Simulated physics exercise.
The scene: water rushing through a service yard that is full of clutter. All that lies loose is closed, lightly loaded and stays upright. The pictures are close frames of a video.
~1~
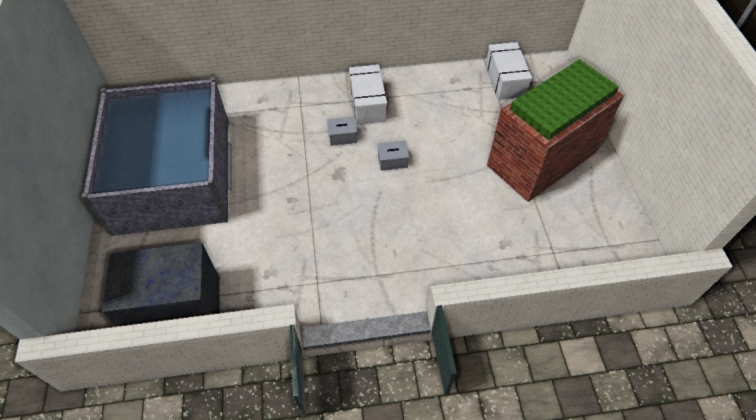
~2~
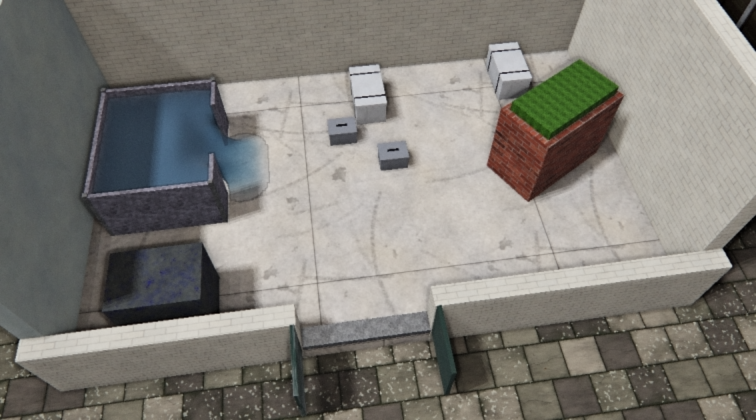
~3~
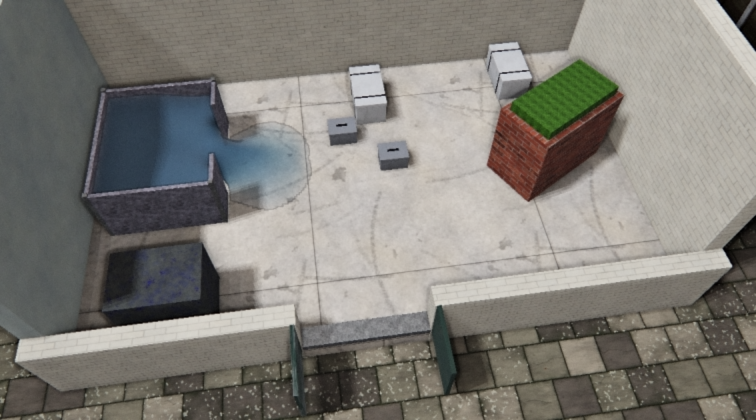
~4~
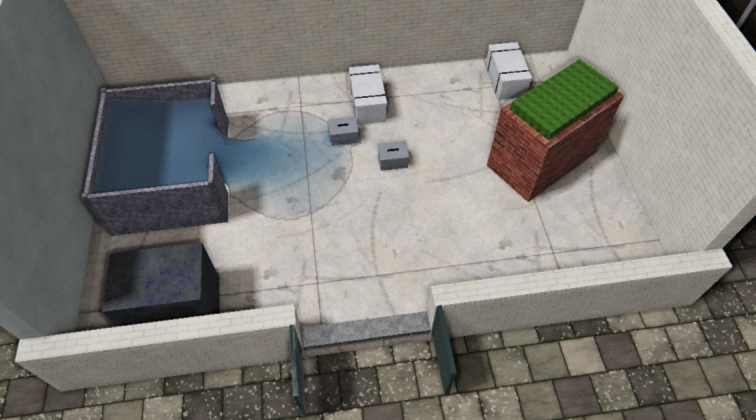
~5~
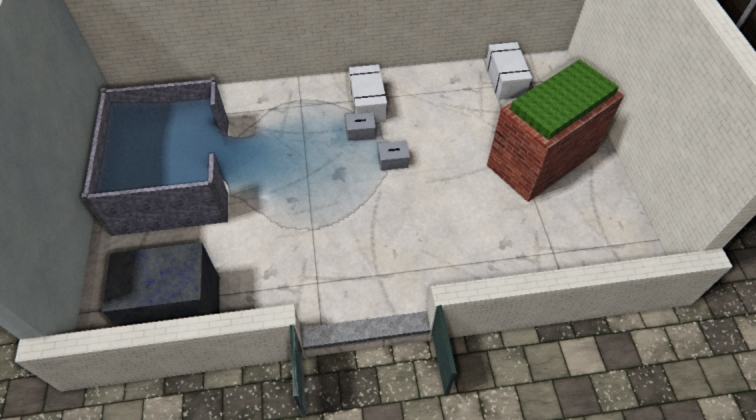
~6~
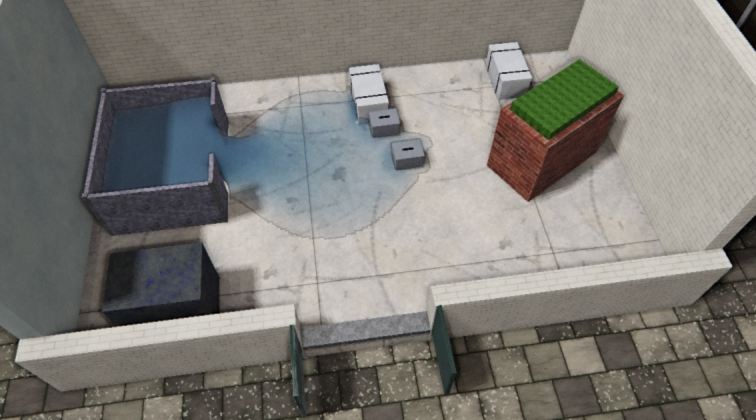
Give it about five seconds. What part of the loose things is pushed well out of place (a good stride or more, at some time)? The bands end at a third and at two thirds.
Share: Two thirds or more.
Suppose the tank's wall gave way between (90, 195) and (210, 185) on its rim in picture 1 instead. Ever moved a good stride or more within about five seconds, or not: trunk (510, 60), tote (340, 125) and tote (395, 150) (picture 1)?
In turn: Short of that, never so far, pushed that far.
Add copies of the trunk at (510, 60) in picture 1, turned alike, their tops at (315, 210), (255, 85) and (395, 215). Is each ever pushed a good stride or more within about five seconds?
In that order: That far or more, not that far, shifted that much.
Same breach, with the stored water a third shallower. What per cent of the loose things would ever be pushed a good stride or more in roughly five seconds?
Roughly 100 per cent.
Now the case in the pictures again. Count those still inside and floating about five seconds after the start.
It comes to 5.
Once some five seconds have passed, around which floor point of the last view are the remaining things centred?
Around (552, 113).
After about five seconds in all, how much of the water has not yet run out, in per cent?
About 98 per cent.
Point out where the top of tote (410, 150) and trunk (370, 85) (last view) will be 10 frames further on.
Near (518, 102) and (507, 43).
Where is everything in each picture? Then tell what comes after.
The first picture shows a tote at (342, 125) rests on the ground; a tote at (393, 150) rests on the ground; 0 of 5 have shifted.
The second picture shows a tote at (342, 125), on the bottom; a tote at (393, 150) rests on the ground; 0 of 5 have shifted.
The third picture shows a tote at (342, 125) rests on the ground; a tote at (393, 150), on the bottom; 0 of 5 have shifted.
The fourth picture shows a tote at (343, 125) rests on the ground; a tote at (393, 150) rests on the ground; 0 of 5 have shifted.
The fifth picture shows a tote at (360, 121) rests on the ground, close to its start; a tote at (394, 150) rests on the ground; 1 of 5 have shifted.
The sixth picture shows a tote at (384, 117) rests on the ground, a stride from its start; a tote at (408, 149), on the bottom, close to its start; 2 of 5 have shifted.
A moment on, 3 of 5 are well off their spots; 0 afloat.
Next, 5 of 5 are well off their spots; 4 afloat.
Later, 5 of 5 are well off their spots; 5 afloat.
In the end, 4 of 5 are well off their spots, and 5 have been at some point; 5 afloat.
